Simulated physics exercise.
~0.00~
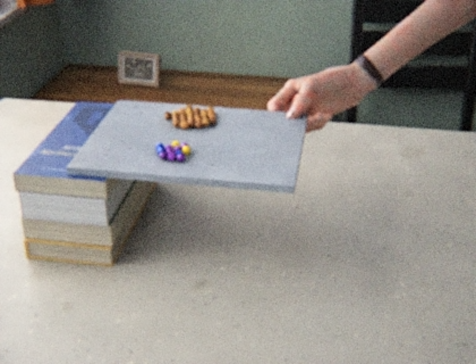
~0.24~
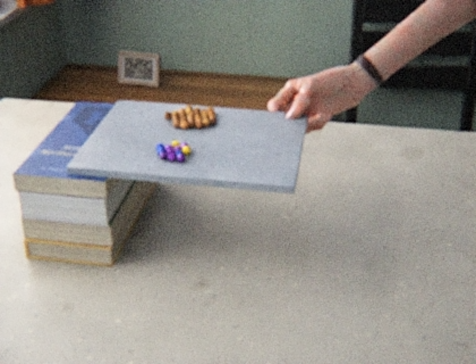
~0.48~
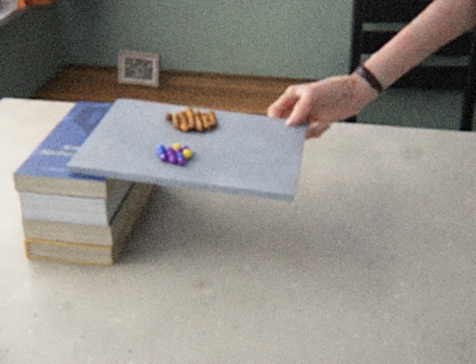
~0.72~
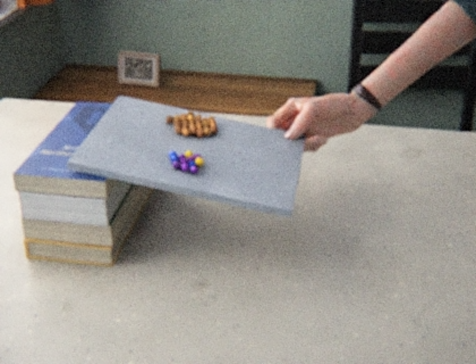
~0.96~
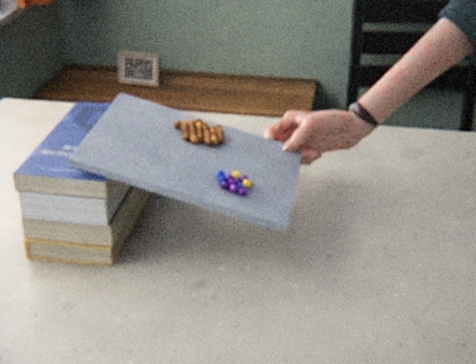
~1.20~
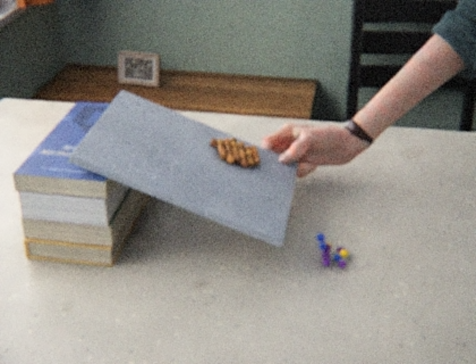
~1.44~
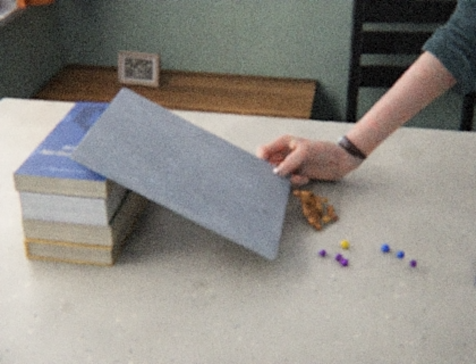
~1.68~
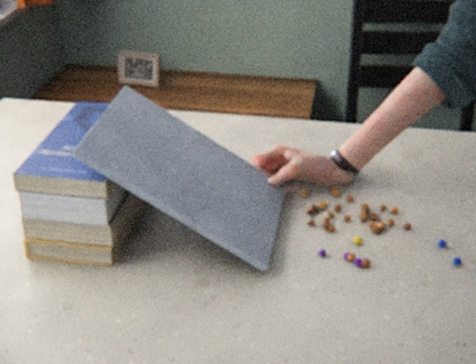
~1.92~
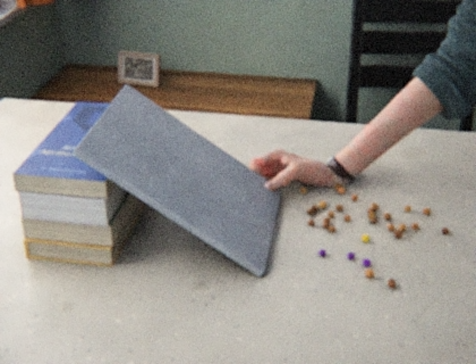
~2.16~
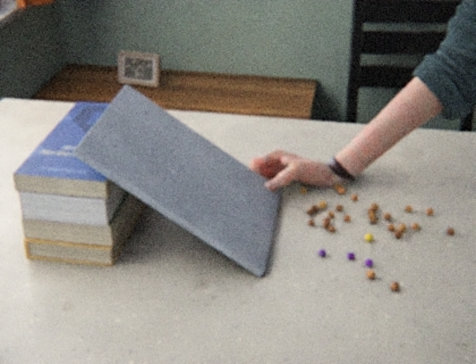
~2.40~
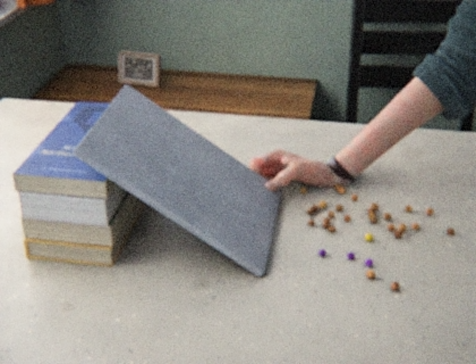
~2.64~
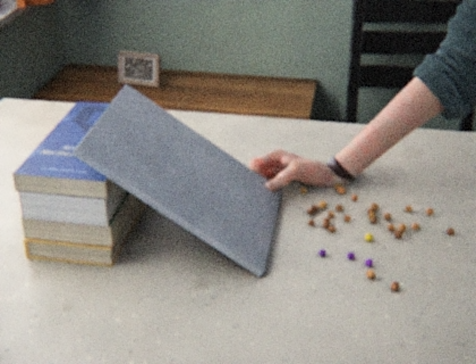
On a pale speckled counter in a room with green walls, seen from the front and slightly above, a hand holds the right end of a grey board whose left end rests on a stack of books. Two small clusters sit on it, brown pieces behind and purple, blue and yellow beads in front. The hand lowers the free end, and the beads slide off to the right first. The brown cluster follows and breaks apart on the counter. Blue beads roll away out of sight, while brown pieces, purple beads and a yellow one lie scattered beside the steeply sloping, still board.
